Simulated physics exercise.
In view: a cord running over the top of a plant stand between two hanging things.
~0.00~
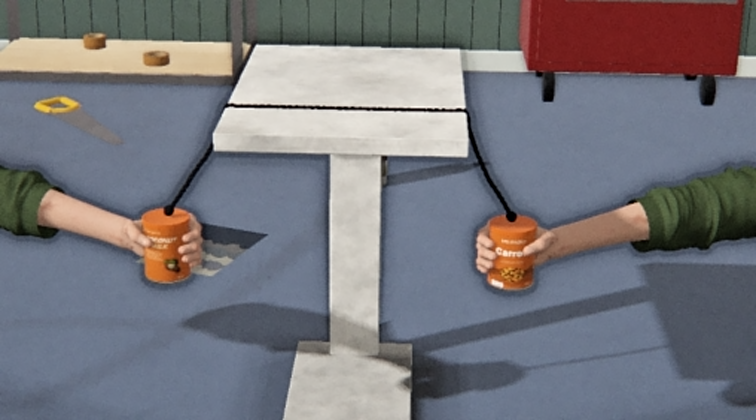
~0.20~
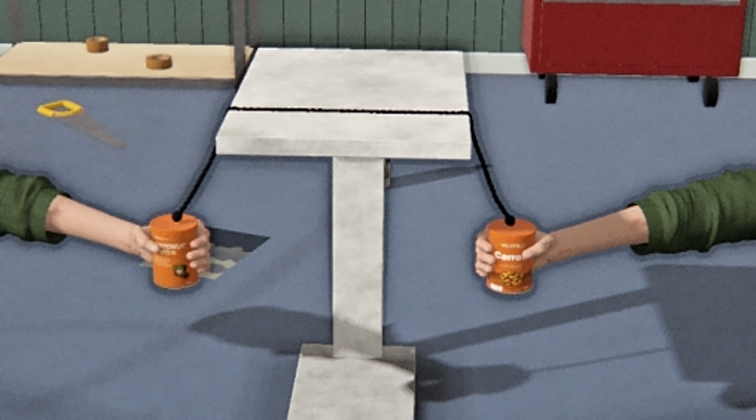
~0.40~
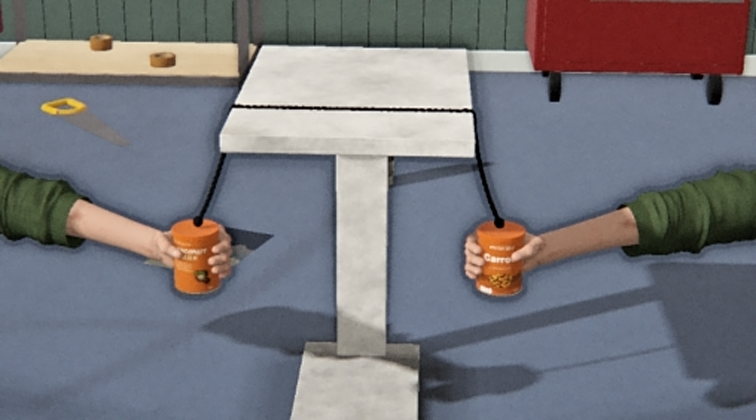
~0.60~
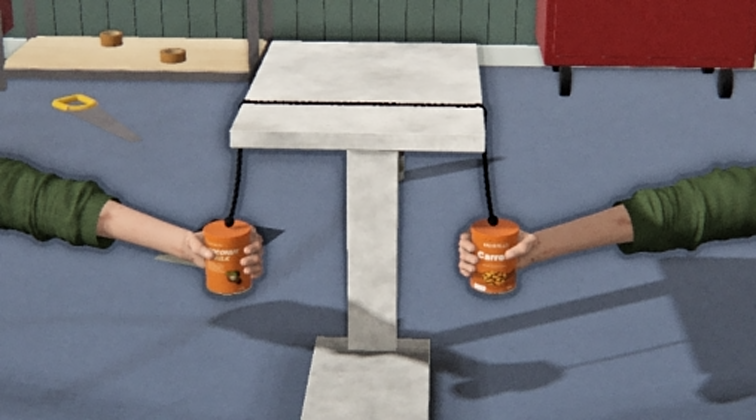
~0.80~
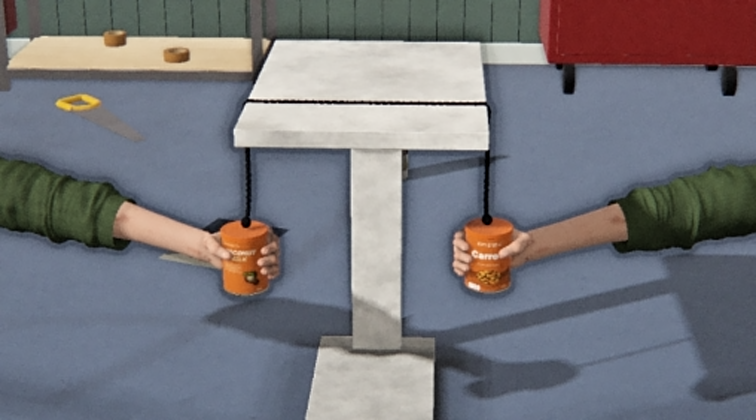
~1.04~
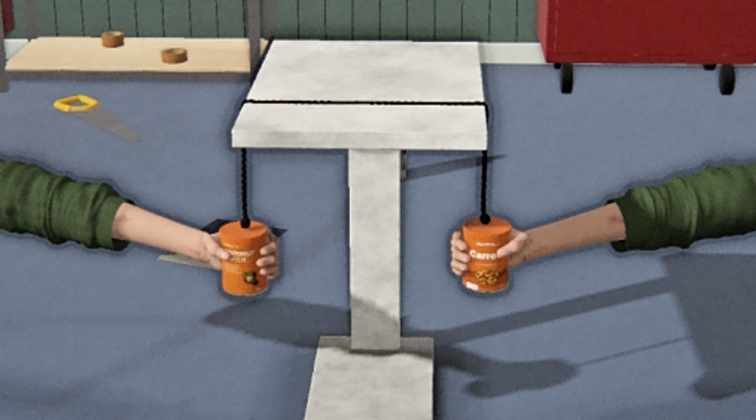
In a room with a blue floor and green paneled wall, two hands hold orange tins tied to a black cord draped over a pale stand. The hands bring the tins inward from either side, the left one moving farther, until the cord's ends hang nearly straight down.
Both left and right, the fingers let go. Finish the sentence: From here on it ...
From here on it stays motionless.
After 1.24 s, left tin still level near (246, 260); right tin still level near (484, 257).
After 1.78 s, left tin still level near (252, 260); right tin still level near (480, 256).
In the end, left tin still level near (250, 260); right tin still level near (483, 256). The cord stays as it is.
